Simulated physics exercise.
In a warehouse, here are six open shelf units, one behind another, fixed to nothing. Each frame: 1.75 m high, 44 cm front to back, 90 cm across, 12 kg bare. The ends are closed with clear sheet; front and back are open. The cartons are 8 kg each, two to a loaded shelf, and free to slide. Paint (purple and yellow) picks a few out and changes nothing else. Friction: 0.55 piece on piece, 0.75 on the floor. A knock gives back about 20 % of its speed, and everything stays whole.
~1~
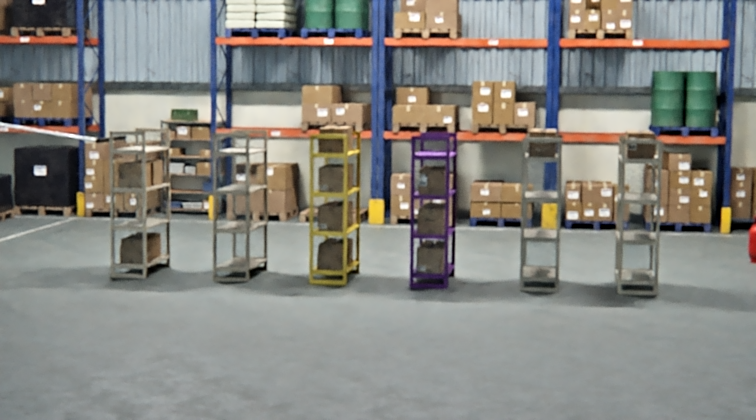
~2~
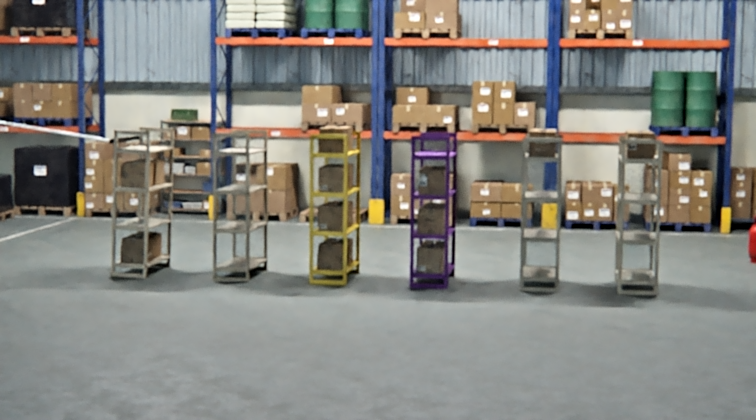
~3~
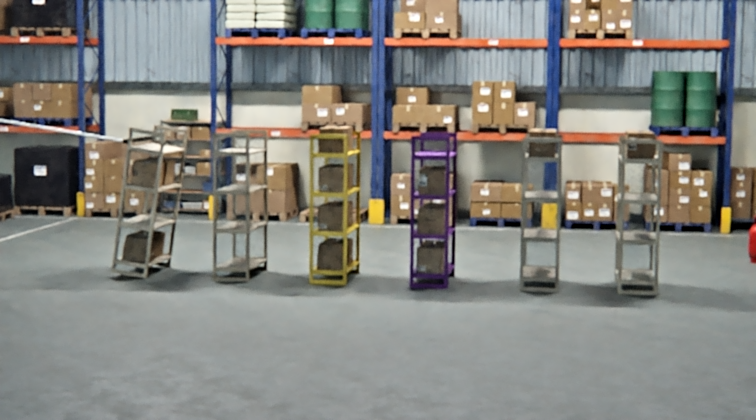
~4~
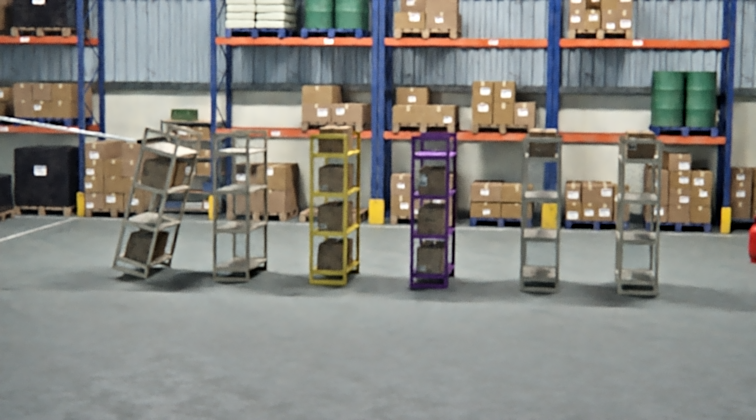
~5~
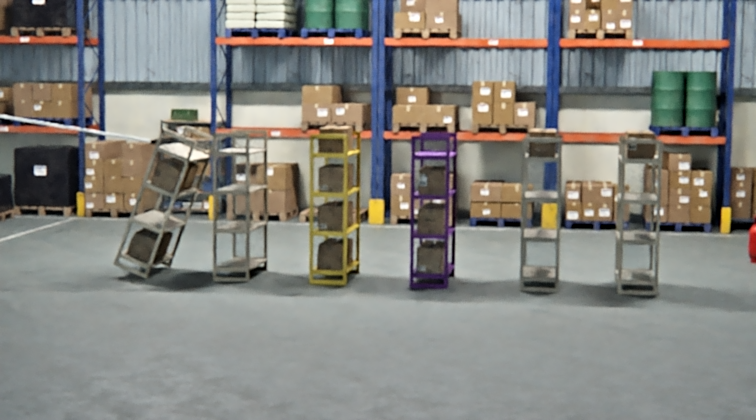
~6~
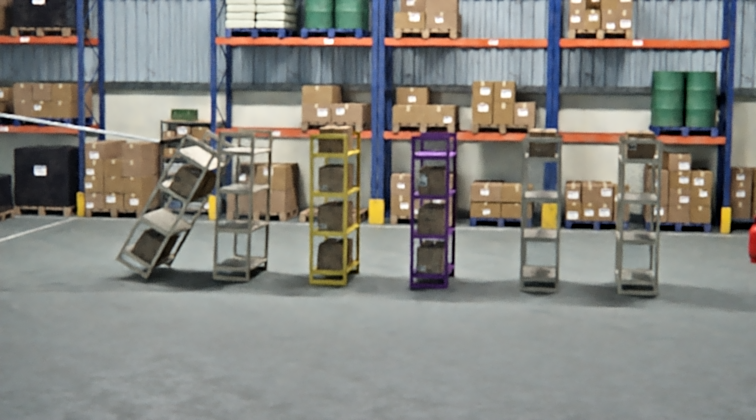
In the video, a pole reaching in from the left pushes the leftmost of six open shelf units in a warehouse, tilting it rightward toward its neighbor, while the yellow unit, purple unit and the others stand still.
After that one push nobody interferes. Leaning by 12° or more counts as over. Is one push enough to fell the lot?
Outcome: Only some go over.
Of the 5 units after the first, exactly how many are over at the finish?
It comes to 1.
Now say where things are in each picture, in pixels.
In the first picture (pixels give the middle of a visible side), pole end (97, 141) 12 cm from the first unit; yellow unit (328, 210); purple unit (430, 213); none of the others has stirred.
Pole end (111, 141) pushing; yellow unit (328, 210), in the second picture.
Pole end (124, 141) pushing; yellow unit (328, 210); none of the others has stirred, in the third picture.
Pole end (138, 142) pushing; yellow unit (328, 210); none of the others has stirred, in the fourth picture.
Pole end (152, 142) pushing; purple unit (430, 213); none of the others has stirred, in the fifth picture.
Pole end (161, 142) stopped; purple unit (430, 213); yellow unit (328, 210); none of the others has stirred, in the sixth picture.
Then, 0.12 s past the last view, 0 cartons spilt or dropped; none of the 5 other units over, 1 disturbed.
Then, 0.30 s past the last view, 2 cartons spilt or dropped; 1 of the 5 other units over.
In the end, 4 cartons spilt or dropped; 1 of the 5 other units over; yellow unit 4° from how it stood; purple unit unmoved. Four left standing. From the last view, middles, yellow unit near (340, 205), purple unit near (434, 208).
